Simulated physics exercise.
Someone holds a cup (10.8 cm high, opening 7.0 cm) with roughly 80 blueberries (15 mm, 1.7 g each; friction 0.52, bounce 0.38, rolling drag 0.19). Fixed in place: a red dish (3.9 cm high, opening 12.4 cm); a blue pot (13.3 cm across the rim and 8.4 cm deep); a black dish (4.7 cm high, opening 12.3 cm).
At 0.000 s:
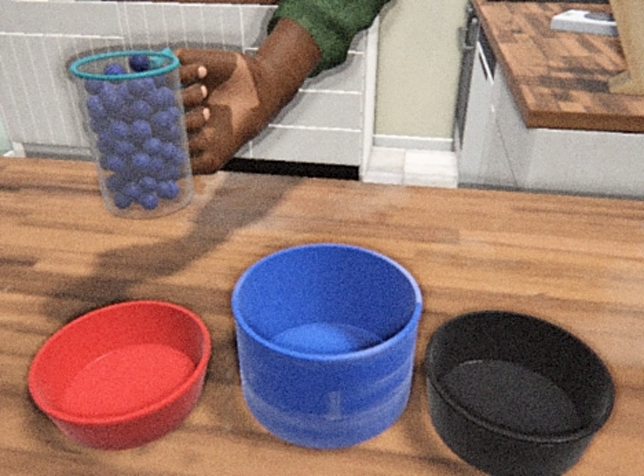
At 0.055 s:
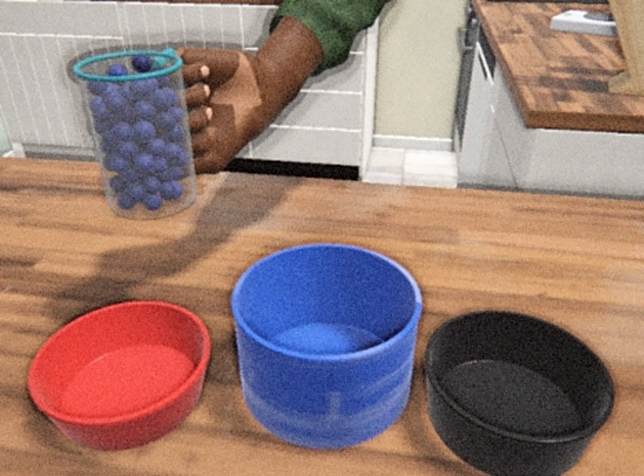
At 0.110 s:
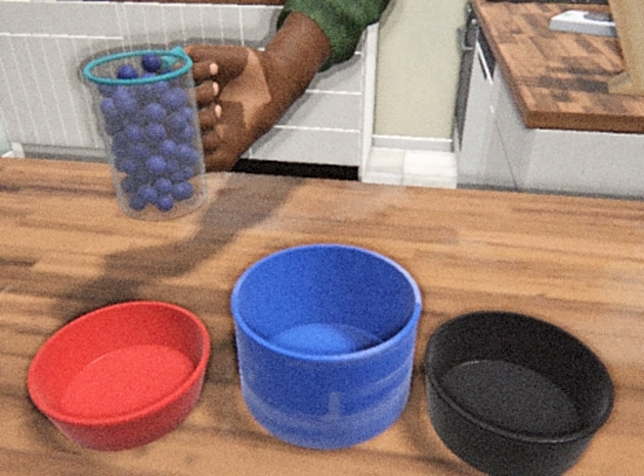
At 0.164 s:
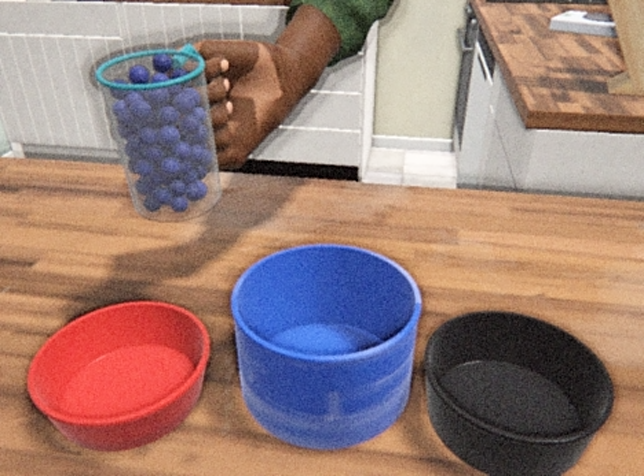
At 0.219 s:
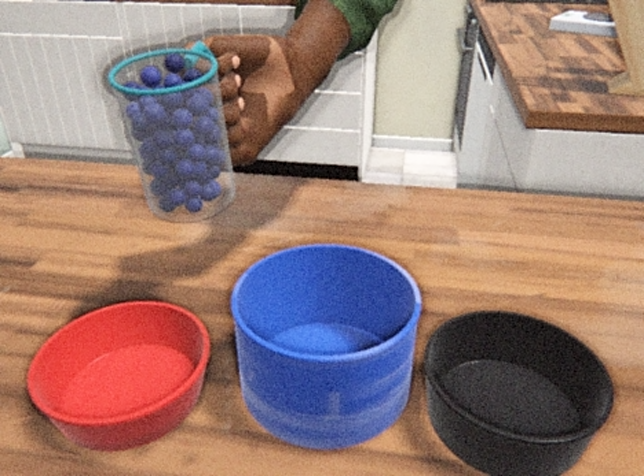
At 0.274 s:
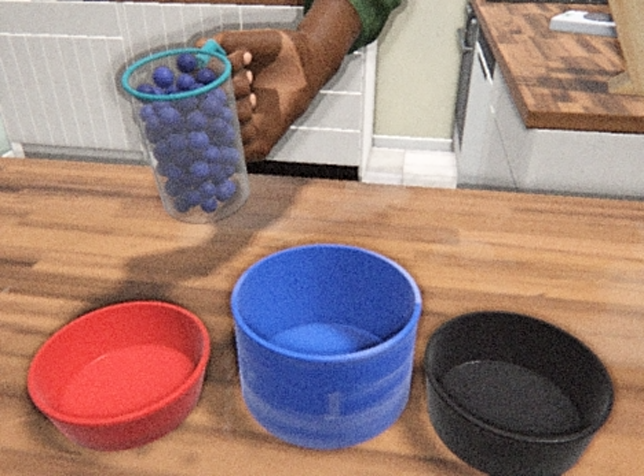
In a kitchen, a hand holds a clear cup full of blueberries at the left, above a wooden counter with a red dish, a blue pot and a black dish. The cup starts upright and still, then the hand moves it slightly right while gradually tilting it a little.
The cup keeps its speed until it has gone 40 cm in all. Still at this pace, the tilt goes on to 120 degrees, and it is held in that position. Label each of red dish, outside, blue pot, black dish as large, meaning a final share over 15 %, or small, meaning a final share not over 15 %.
Red dish: Small; outside everything: Large; blue pot: Small; black dish: Small.
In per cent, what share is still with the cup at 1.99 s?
Close to 95 in a hundred.
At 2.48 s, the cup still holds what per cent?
Estimated remainder: 35 %.
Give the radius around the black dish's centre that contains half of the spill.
12 cm.
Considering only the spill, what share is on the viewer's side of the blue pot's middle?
I'd say roughly 90 in a hundred.
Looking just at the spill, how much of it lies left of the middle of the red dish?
Some 0 per cent.
After 0.93 s, tilt 47 degrees; cup 100 %; middle of all pieces near (363, 155).
After 1.48 s, tilt 77 degrees; cup 100 %; middle of all pieces near (519, 166).
After 1.99 s, tilt 105 degrees; cup 95 %, black dish 5 %.
Then, at 2.48 s, tilt 120 degrees; cup 35 %, outside 45 %, black dish 5 %, in the air 20 %.
At rest (3.3 s), cup 0 %, outside 95 %, black dish 5 %, red dish 0 %, blue pot 0 %.
